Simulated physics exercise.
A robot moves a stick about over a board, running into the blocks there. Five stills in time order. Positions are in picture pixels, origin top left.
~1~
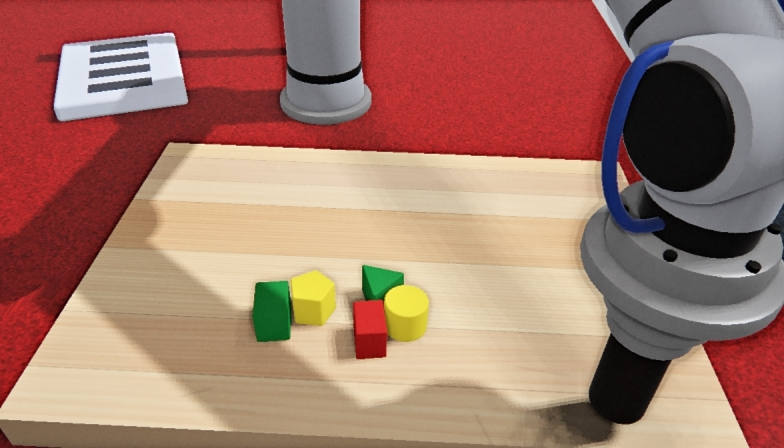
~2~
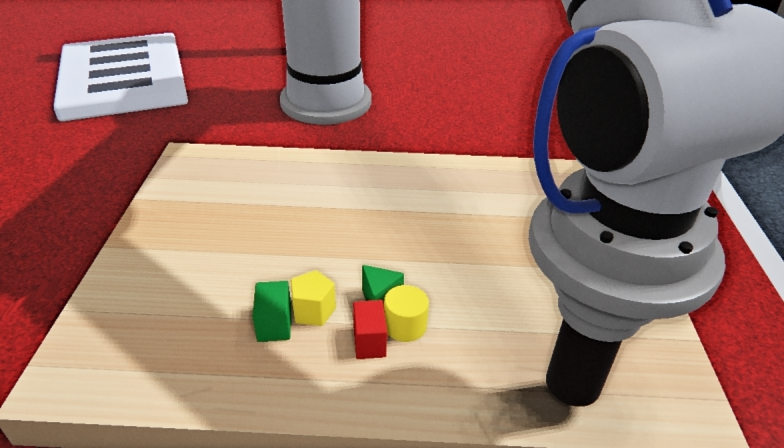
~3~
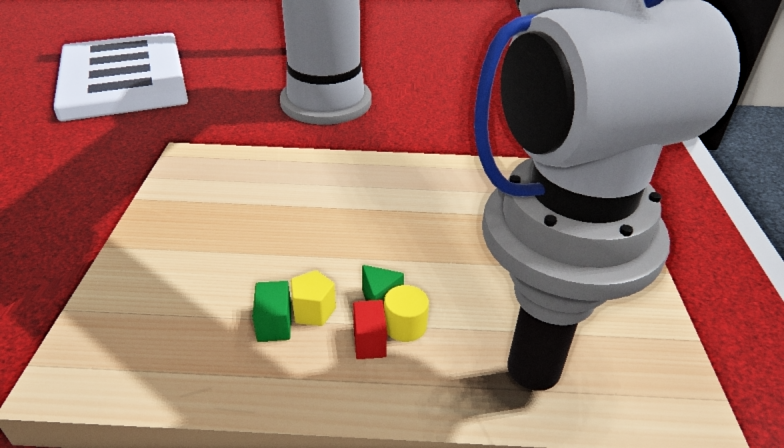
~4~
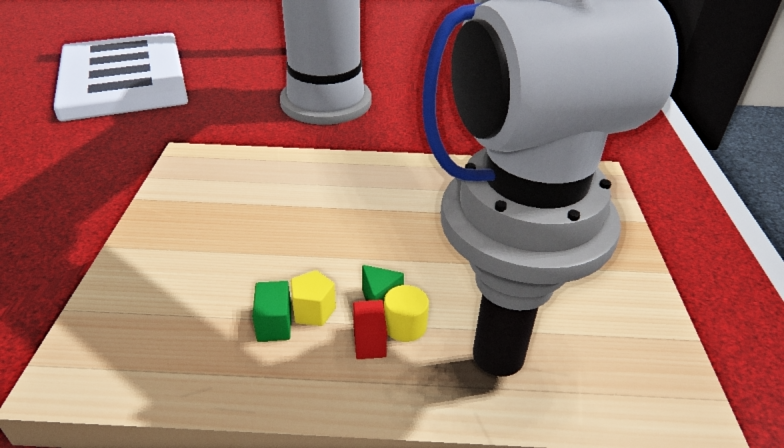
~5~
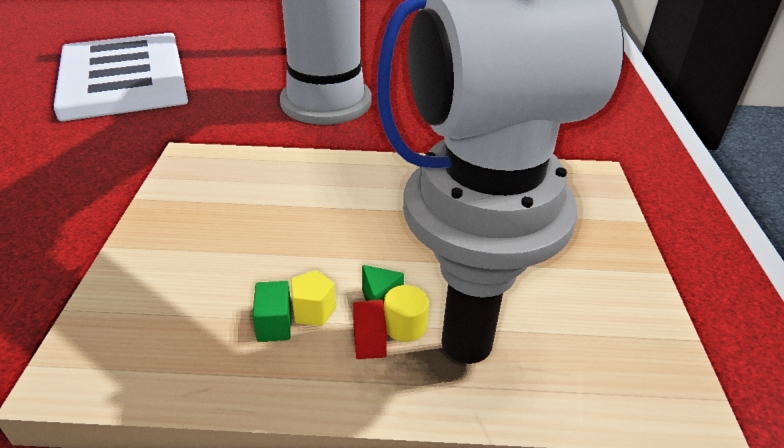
A gray robot arm moved its black stick leftward and slightly up across the wooden board, nearing the yellow circle, while the small green, yellow and red blocks all stayed where they were.
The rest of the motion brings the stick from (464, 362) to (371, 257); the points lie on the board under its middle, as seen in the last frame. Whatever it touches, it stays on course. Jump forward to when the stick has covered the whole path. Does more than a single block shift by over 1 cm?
Yes, I think so.
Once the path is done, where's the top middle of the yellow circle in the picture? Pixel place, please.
I'd guess (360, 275).
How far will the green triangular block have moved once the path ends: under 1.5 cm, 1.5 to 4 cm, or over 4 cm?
The over 4 cm band.
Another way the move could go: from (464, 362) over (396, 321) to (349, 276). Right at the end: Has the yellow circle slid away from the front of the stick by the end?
No, that is not what happens.
On the path given first. One third of the way, stick at (430, 303); red rectangle at (364, 315), turned 25° anticlockwise; green triangular block at (361, 268), turned 20° clockwise; yellow circle at (386, 288).
Two thirds of the way, stick at (399, 269); red rectangle at (363, 314), turned 30° anticlockwise; green triangular block at (336, 257), turned 15° clockwise; yellow circle at (360, 275).
At the end, stick at (371, 239); yellow five-sided block in place; red rectangle at (363, 314), turned 30° anticlockwise; green triangular block at (336, 257), turned 15° clockwise; yellow circle at (360, 275).
